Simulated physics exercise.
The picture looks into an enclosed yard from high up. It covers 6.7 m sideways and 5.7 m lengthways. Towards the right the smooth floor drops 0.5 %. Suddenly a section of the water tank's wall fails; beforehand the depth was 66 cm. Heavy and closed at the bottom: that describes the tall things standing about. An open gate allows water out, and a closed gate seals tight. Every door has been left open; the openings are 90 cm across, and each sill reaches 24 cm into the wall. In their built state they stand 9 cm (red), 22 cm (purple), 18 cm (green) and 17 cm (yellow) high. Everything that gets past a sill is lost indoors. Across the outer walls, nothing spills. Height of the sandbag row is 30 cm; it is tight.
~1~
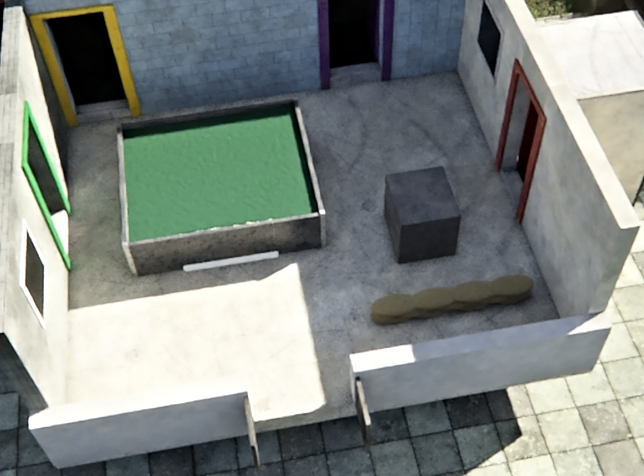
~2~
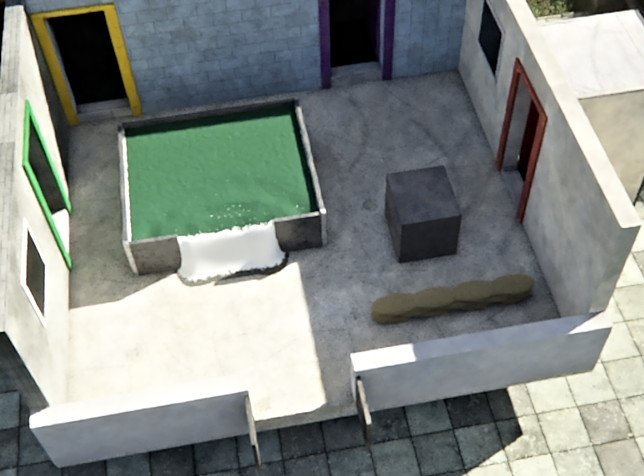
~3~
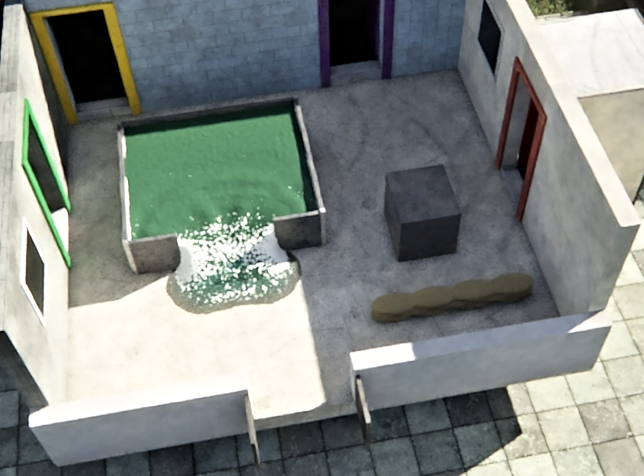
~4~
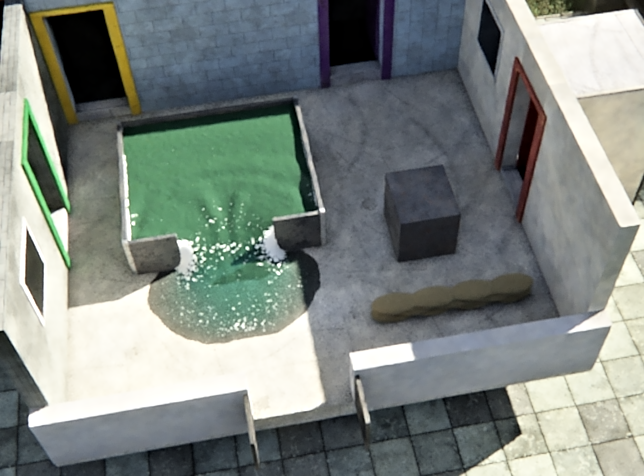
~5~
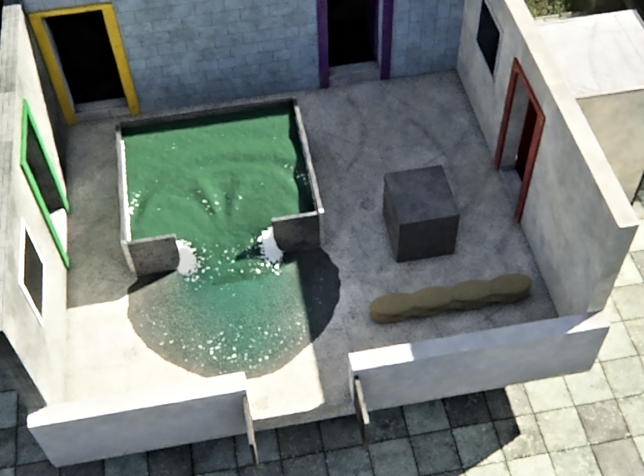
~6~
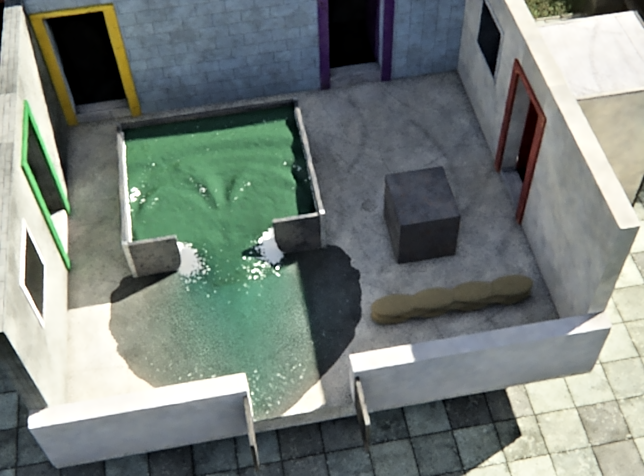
A large tank of green water stood in a walled yard until part of its front wall gave way, and water gushed through the gap, foaming white, then spread across the floor in a widening pool.
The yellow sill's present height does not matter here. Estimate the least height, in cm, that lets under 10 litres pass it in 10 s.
I would say 19 cm.
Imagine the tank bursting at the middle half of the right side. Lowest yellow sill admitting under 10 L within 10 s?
Estimate: Near 14.5 cm.
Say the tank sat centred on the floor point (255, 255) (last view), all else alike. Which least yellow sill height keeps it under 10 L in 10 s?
It should be around 10.0 cm high.
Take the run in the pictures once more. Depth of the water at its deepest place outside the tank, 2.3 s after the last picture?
Up to some 35 centimetres, I'd say.
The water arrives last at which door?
That would be the purple door.
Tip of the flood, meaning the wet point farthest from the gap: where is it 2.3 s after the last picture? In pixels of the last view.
I'd put the front's tip around (571, 349).
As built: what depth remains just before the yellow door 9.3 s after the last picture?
11.5 cm.
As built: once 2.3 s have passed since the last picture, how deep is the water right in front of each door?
Centimetres: Red = 0, purple = 0, green = 5, yellow = 0.
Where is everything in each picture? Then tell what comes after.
The first picture shows still water, 66 cm deep, in the water tank at (217, 171); the yellow door at (91, 74) is dry.
In the second picture, water pours out at (229, 247) and has run 0.3 m, to (272, 271); about 10 cm deep outside, 66 cm at the back.
In the third picture, water pours out at (229, 249) and has run 0.8 m, to (199, 309); about 12 cm deep outside, 66 cm at the back.
In the fourth picture, the gap is at (229, 249), the front 1.3 m out at (207, 338); the back of the water tank holds 66 cm.
In the fifth picture, water pours out at (228, 249) and has run 2.0 m, to a hidden place; about 6 cm deep outside, 66 cm at the back.
In the sixth picture, the front is at a hidden place, 2.6 m from the gap at (228, 250); 5.9 m2 of floor is wet, 64 cm left at the back; 3.4 m in a straight line remain to the yellow door at (91, 73).
Then, 0.7 s after the last picture water covers 25 % of the floor, deepest (38 cm) near (224, 409); it has not reached the yellow door.
Then, 2.3 s after the last picture water covers 40 % of the floor, deepest (35 cm) near (69, 436); it has not reached the yellow door.
Then, 9.3 s after the last picture water covers 85 % of the floor, deepest (14 cm) near (457, 74); 11 cm at the yellow door, 19 litres in over its 17 cm sill.
At the yellow door as built, the water peaked near 23 cm, 3.5 s after the last picture.
With a sill of 17.5 cm, 16 litres would have come in within the 10 s; with 20.5 cm, 5 litres. So under 10 litres takes about 19 cm.
